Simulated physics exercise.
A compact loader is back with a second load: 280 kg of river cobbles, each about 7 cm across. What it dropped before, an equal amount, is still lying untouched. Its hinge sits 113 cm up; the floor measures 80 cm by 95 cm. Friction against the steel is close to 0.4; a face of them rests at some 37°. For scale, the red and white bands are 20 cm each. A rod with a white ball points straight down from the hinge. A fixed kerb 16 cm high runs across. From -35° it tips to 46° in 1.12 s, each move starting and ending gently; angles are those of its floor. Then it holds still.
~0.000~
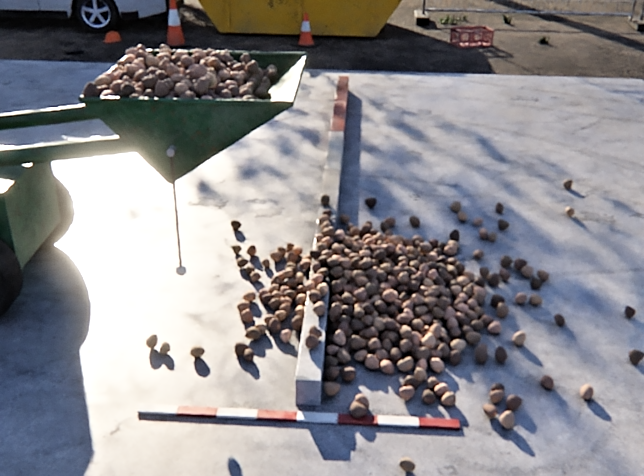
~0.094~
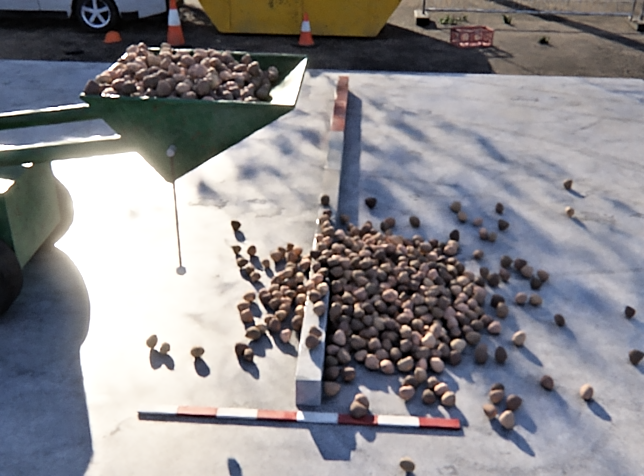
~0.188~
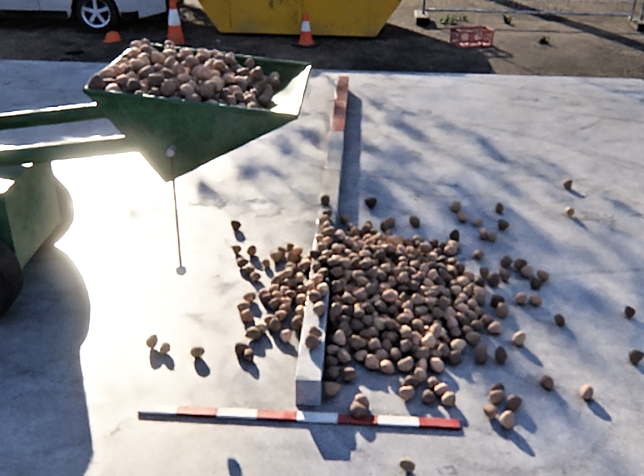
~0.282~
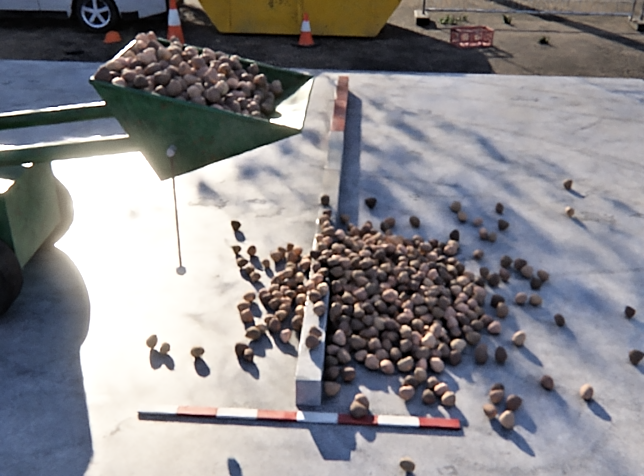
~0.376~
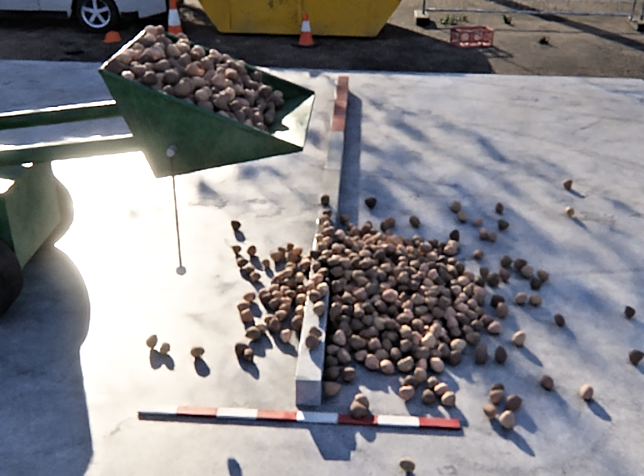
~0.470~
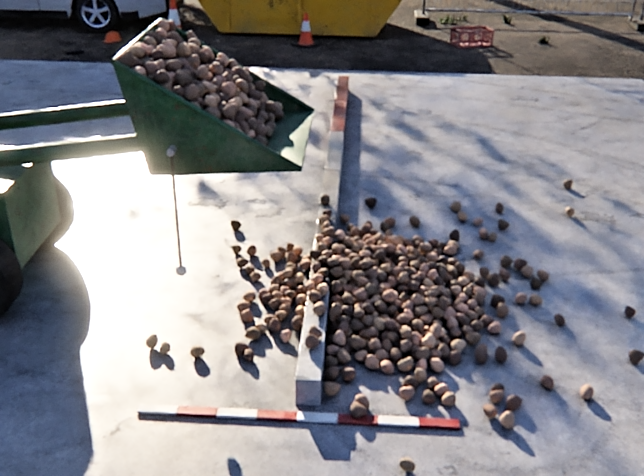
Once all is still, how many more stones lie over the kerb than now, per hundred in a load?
Close to 31 parts in a hundred.
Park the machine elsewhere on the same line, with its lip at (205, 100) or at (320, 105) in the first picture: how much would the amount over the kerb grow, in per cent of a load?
About 0 and 65 per cent.
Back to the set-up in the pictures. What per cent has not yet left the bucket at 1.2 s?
Roughly 30 per cent is still inside.
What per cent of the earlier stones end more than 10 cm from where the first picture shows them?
Roughly 5 per cent of them.
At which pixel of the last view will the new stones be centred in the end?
Near (300, 275).
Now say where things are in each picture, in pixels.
In the first picture, the bucket is at -35°, its lip at (293, 104); the top of the load is at (168, 61). The earlier load is highest near (330, 247), 21 cm above ground level, 14 % on this side of the kerb, 86 % over the kerb.
The second picture shows lip at (294, 107), floor tilted -33°, highest stones at (160, 59); the stones move at 0.1 m/s on average.
The third picture shows lip at (297, 117), floor tilted -29°, highest stones at (150, 57); the stones move at 0.2 m/s on average.
In the fourth picture, the bucket is at -22°, its lip at (301, 132); the top of the load is at (145, 49); the stones move at 0.3 m/s on average.
The fifth picture shows lip at (303, 150), floor tilted -14°, highest stones at (152, 43); the stones move at 0.4 m/s on average.
The sixth picture shows lip at (301, 170), floor tilted -4°, highest stones at (162, 37); the stones move at 0.4 m/s on average.
After 0.8 s the floor is at 33°; in per cent of one load, 98 in the bucket, 16 on this side of the kerb, 86 over the kerb; the foremost stones are at (598, 282).
After 1.2 s the floor is at 46°; in per cent of one load, 32 in the bucket, 76 on this side of the kerb, 92 over the kerb; the foremost stones are at (598, 282).
After 1.6 s the floor is at 46°; in per cent of one load, 0 in the bucket, 86 on this side of the kerb, 113 over the kerb; the foremost stones are at (598, 282).
After 4.0 s the floor is at 46°; in per cent of one load, 0 in the bucket, 83 on this side of the kerb, 117 over the kerb; the foremost stones are at (616, 276). Net gain over the kerb, 31.
